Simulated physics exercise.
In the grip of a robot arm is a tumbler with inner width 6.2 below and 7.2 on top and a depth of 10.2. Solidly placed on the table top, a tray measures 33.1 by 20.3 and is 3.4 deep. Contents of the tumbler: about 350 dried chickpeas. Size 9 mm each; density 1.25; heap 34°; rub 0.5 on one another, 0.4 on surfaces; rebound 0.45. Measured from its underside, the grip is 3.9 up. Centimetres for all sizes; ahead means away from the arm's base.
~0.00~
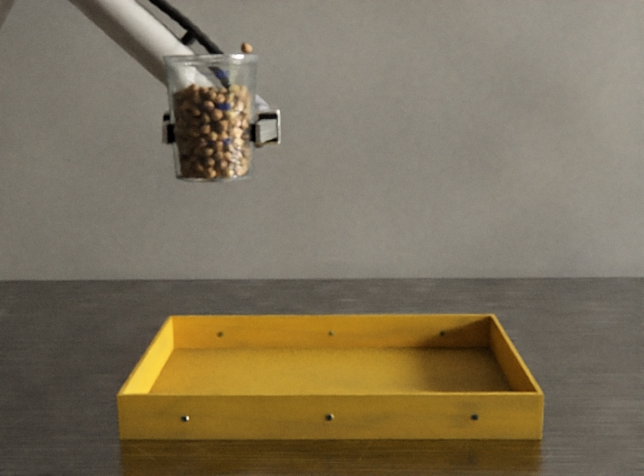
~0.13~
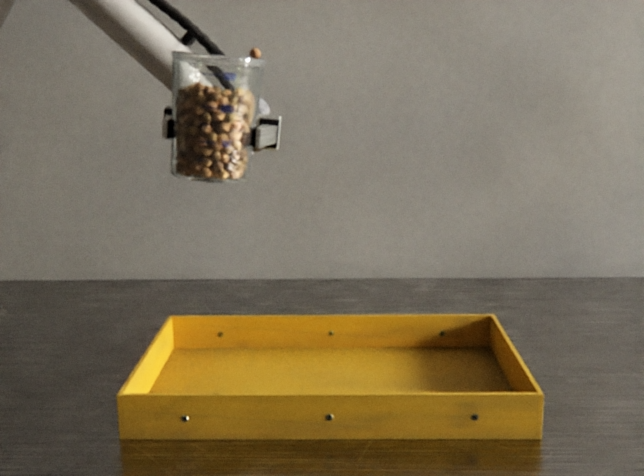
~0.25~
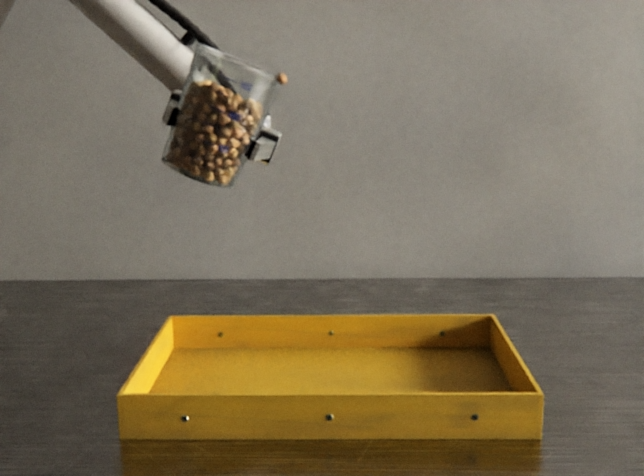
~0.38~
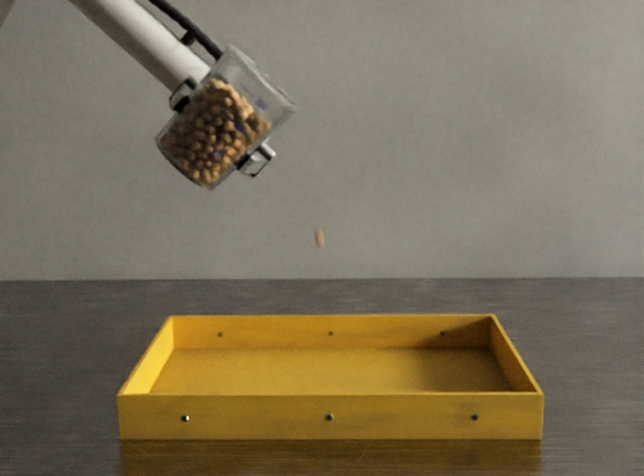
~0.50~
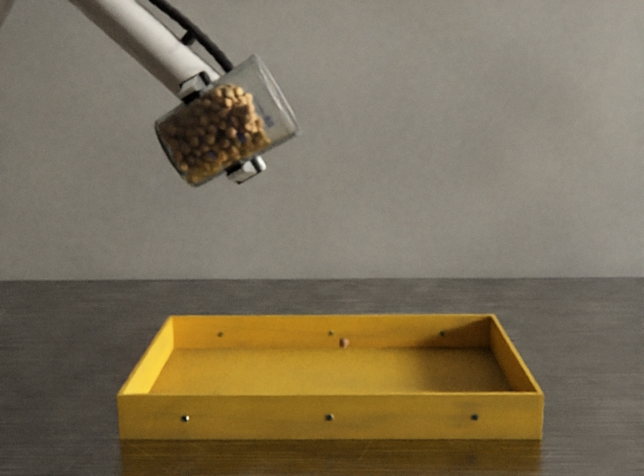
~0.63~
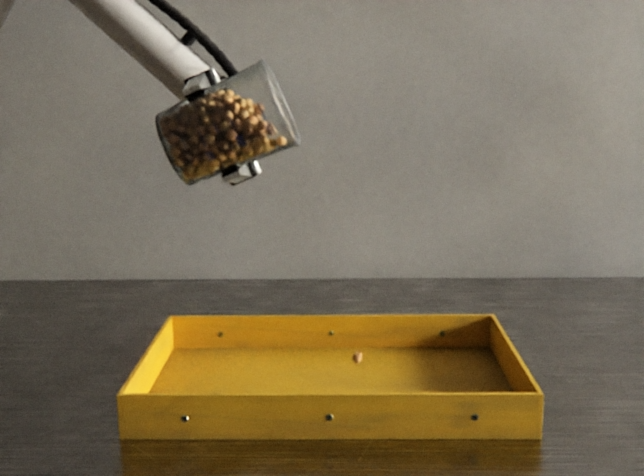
Above a shallow yellow tray on a dark tabletop, a robotic arm tilts a clear tumbler of chickpeas to the right; a single chickpea drops from the rim into the tray as the rest stay inside the tilting tumbler.
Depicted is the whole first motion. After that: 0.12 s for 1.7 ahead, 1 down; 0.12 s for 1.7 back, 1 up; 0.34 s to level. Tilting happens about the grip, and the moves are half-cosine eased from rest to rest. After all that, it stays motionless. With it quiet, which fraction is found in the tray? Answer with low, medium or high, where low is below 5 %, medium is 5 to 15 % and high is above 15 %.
Low.
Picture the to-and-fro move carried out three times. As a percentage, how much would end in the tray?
In that case it would be roughly 5 per cent.
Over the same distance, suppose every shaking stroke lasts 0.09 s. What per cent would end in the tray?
I'd expect some 5 per cent.
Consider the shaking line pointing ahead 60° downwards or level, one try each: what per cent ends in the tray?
Roughly 0 per cent, then 5 per cent.
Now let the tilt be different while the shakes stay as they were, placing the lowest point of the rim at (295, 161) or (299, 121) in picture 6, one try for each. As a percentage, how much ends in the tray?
Roughly 10 per cent, then roughly 0 per cent.
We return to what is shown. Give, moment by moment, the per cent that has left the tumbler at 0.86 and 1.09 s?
I'd put it near 0 percent first and near 0 percent later.
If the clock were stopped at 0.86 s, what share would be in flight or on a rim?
My guess is some 0 in a hundred.
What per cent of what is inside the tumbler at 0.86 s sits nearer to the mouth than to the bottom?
Around 40 per cent of it.
After 0.86 s, tilted 67° forward, highest piece 26 above the table; 352 in the tumbler, 1 in the tray.
After 1.09 s, tilted 17° forward, highest piece 29 above the table; 347 in the tumbler, 5 in the tray, 1 in flight or on a rim.
After 1.41 s, level, highest piece 29 above the table; 347 in the tumbler, 6 in the tray.
After 2.46 s, level, highest piece 29 above the table; 347 in the tumbler, 6 in the tray.
At rest, 347 in the tumbler, 6 in the tray. That is 2 % in the tray.
